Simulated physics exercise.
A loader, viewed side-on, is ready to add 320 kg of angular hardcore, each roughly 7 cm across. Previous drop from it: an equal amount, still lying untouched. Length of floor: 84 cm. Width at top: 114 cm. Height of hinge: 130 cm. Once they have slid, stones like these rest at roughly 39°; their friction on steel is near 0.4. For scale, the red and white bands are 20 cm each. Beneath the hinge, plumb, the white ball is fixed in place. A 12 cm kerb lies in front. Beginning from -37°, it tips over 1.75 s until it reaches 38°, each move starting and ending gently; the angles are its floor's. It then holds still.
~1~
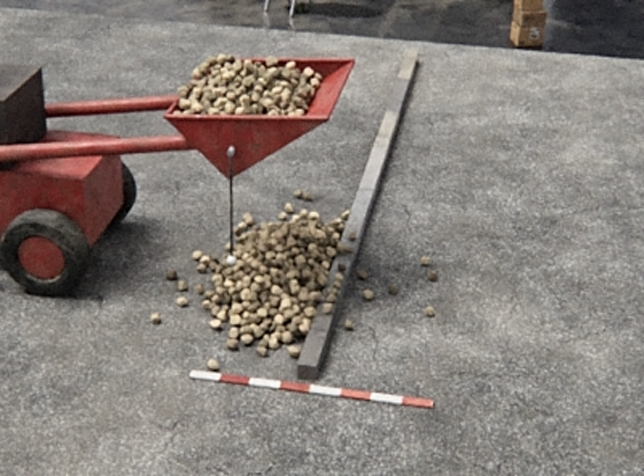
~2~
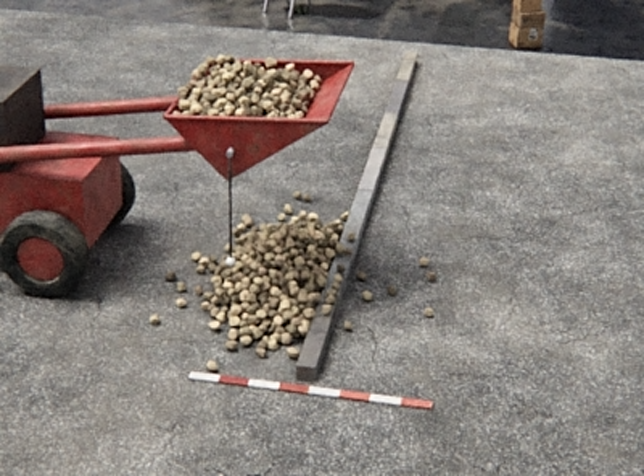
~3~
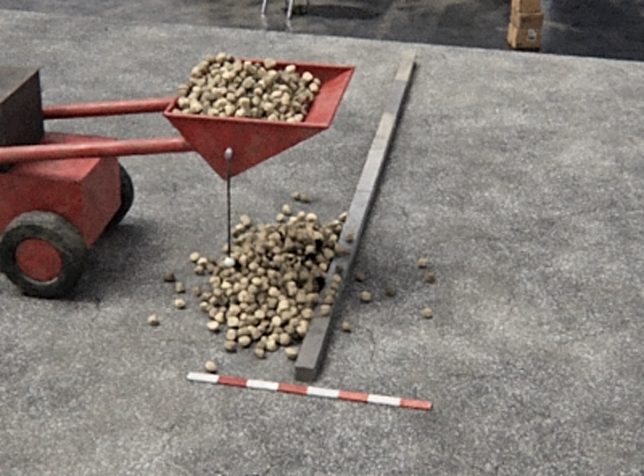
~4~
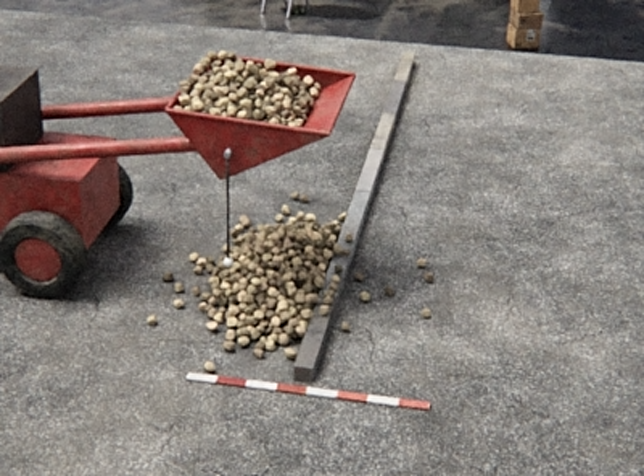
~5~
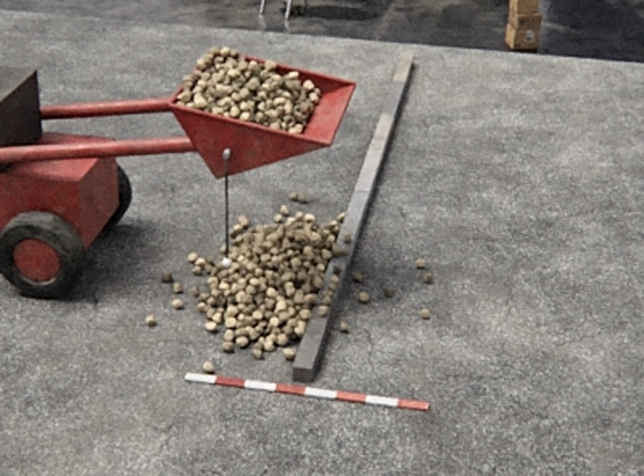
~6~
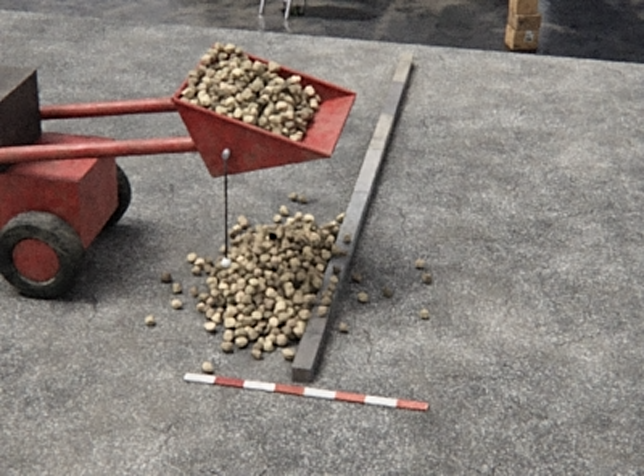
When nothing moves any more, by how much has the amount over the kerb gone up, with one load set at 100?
It has gone up by about 92 per cent of a load.
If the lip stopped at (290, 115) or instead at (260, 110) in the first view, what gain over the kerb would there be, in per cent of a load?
Some 55 percent, and then 25 percent.
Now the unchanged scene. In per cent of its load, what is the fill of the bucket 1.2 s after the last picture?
Around 45 in a hundred.
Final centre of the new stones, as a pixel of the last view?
I'd put their centre close to (378, 284).
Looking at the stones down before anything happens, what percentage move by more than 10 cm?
Roughly 0 per cent of them.
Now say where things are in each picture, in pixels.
In the first frame, the bucket is at -37°, its lip at (328, 119); the top of the load is at (260, 72). The earlier load is highest near (278, 247), 26 cm above ground level, 99 % on this side of the kerb, 1 % over the kerb.
In the second frame, the bucket is at -36°, its lip at (328, 122); the top of the load is at (259, 73).
In the third frame, the bucket is at -33°, its lip at (328, 127); the top of the load is at (246, 71).
In the fourth frame, lip at (329, 135), floor tilted -29°, highest stones at (227, 65).
In the fifth frame, the bucket is at -23°, its lip at (330, 145); the top of the load is at (221, 62).
In the sixth frame, lip at (331, 156), floor tilted -17°, highest stones at (225, 56).
Then, 0.7 s after the last picture the floor is at 26°; in per cent of one load, 100 in the bucket, 99 on this side of the kerb, 1 over the kerb; the foremost stones are at (384, 287).
Then, 1.2 s after the last picture the floor is at 38°; in per cent of one load, 47 in the bucket, 129 on this side of the kerb, 24 over the kerb; the foremost stones are at (403, 284).
Then, 1.6 s after the last picture the floor is at 38°; in per cent of one load, 10 in the bucket, 119 on this side of the kerb, 71 over the kerb; the foremost stones are at (442, 305).
Then, 4.2 s after the last picture the floor is at 38°; in per cent of one load, 0 in the bucket, 107 on this side of the kerb, 93 over the kerb; the foremost stones are at (498, 333). Net gain over the kerb, 92.
